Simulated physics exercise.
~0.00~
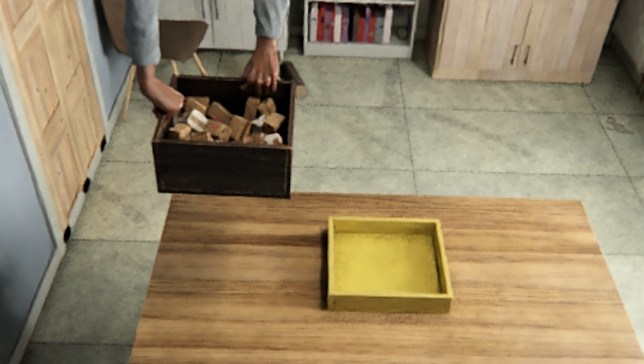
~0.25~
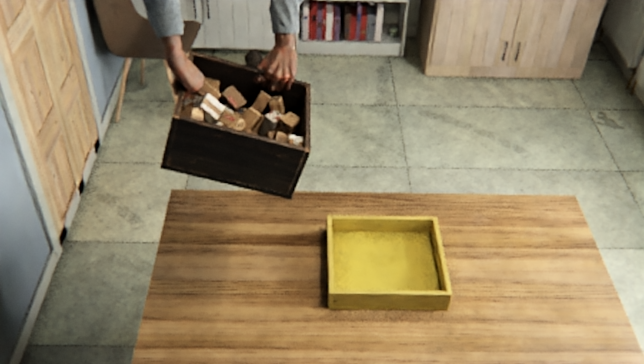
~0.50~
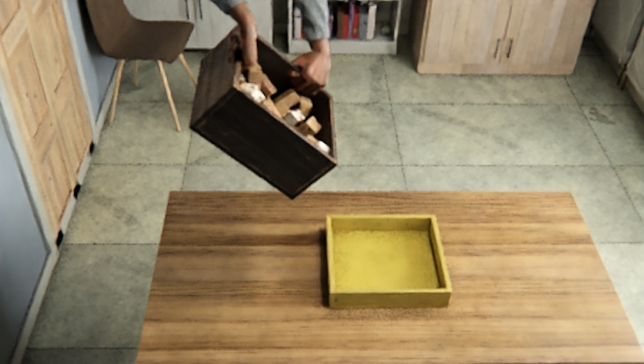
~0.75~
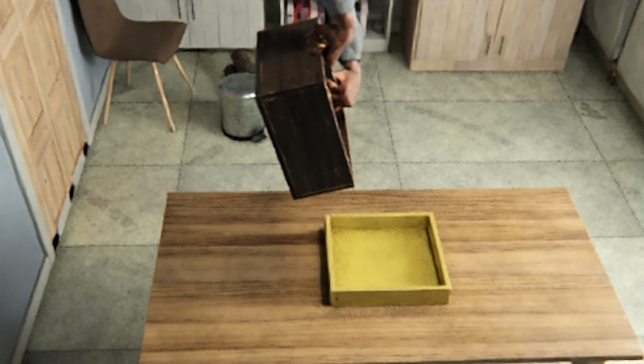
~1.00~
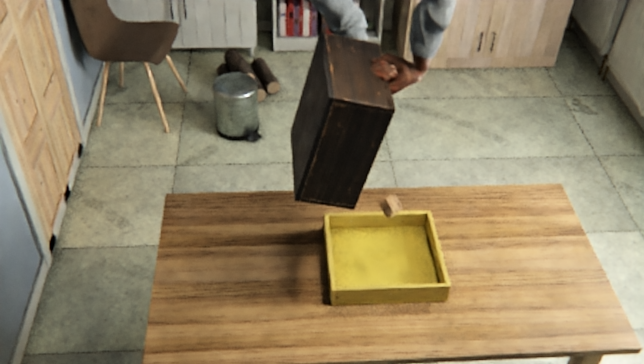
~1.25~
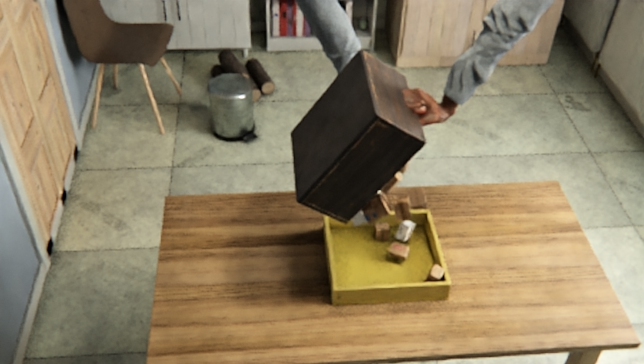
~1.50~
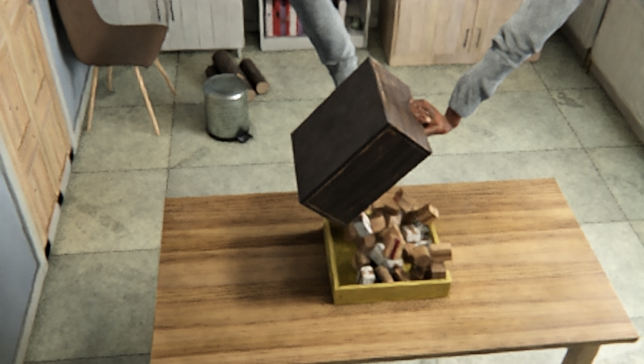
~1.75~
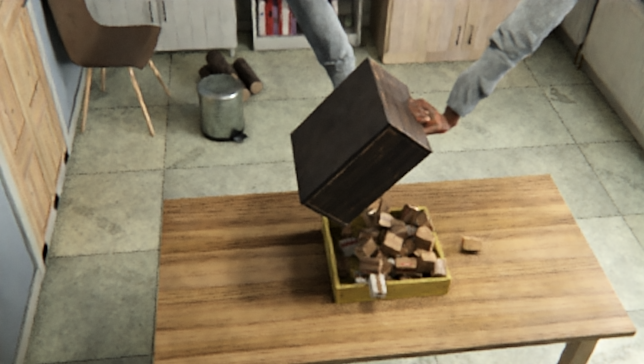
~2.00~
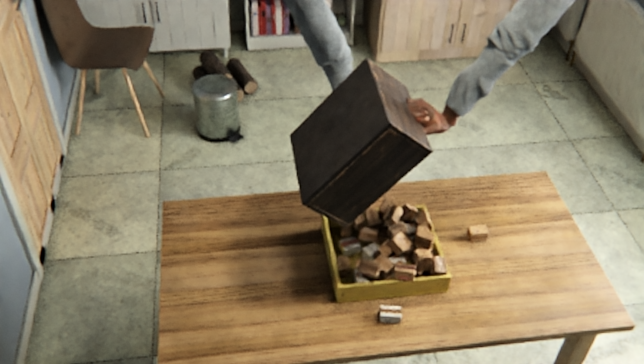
The clip opens on a wooden table holding an empty yellow box, while two hands grip a dark crate of small brown and pale parcels above its far edge. The hands tip the crate steadily to the right, bringing it toward the box. A first parcel drops out, then several more, and soon a dense stream tumbles in and fills the box. One parcel lands on the table to the right, and another comes to lie in front. At the end, the crate is held tilted over the heaped box, with those two parcels outside it.
